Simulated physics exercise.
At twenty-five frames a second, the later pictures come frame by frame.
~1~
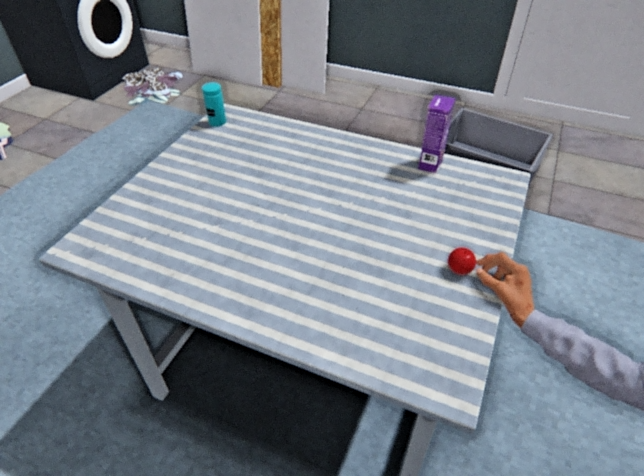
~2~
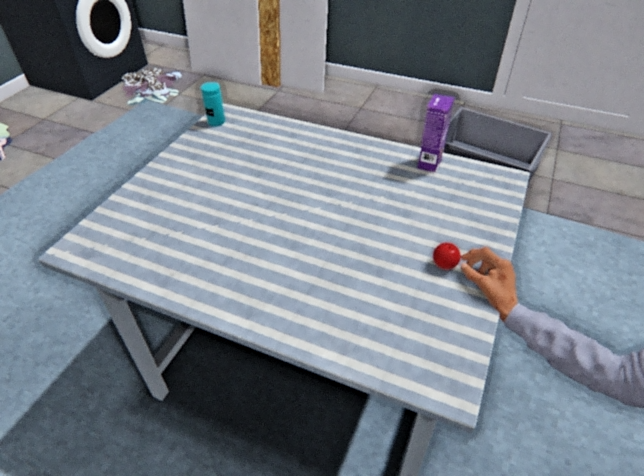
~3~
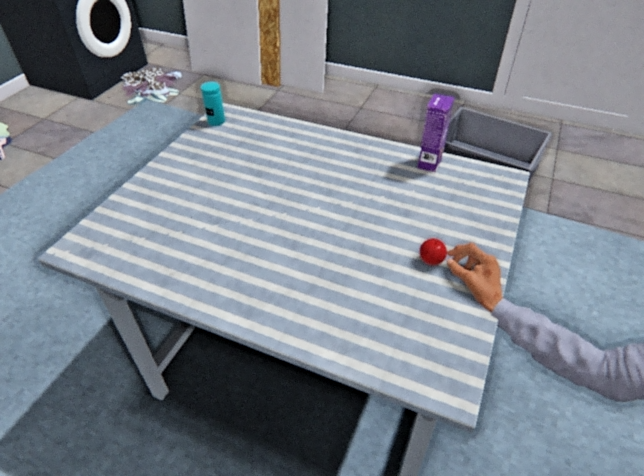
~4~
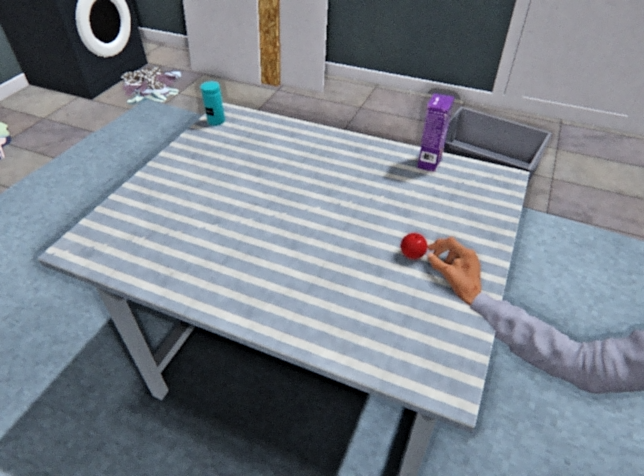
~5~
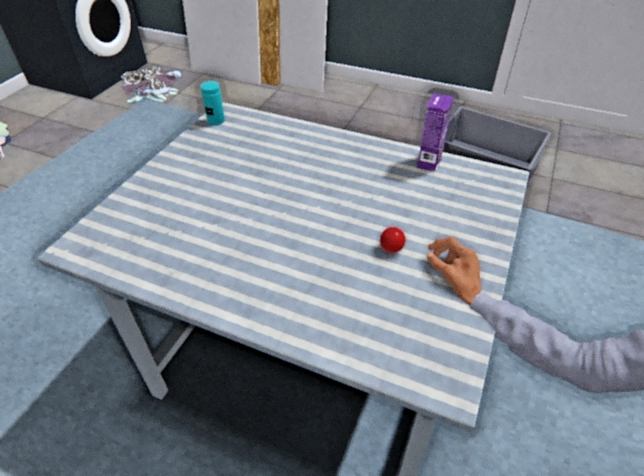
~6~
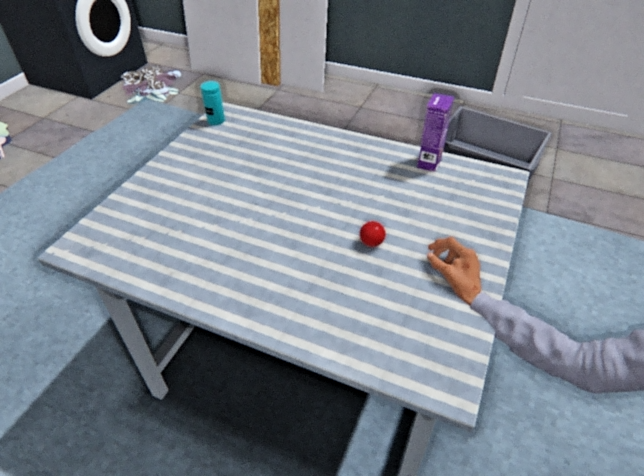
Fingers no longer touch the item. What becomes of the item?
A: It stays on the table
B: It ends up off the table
B, it ends up off the table.
Then, 0.30 s on from there, red apple shifted well along near (242, 196).
Then, 0.70 s on from there, red apple now off the table.
Then, 1.10 s on from there, things are still on the move.
In the end, off the table, red apple.
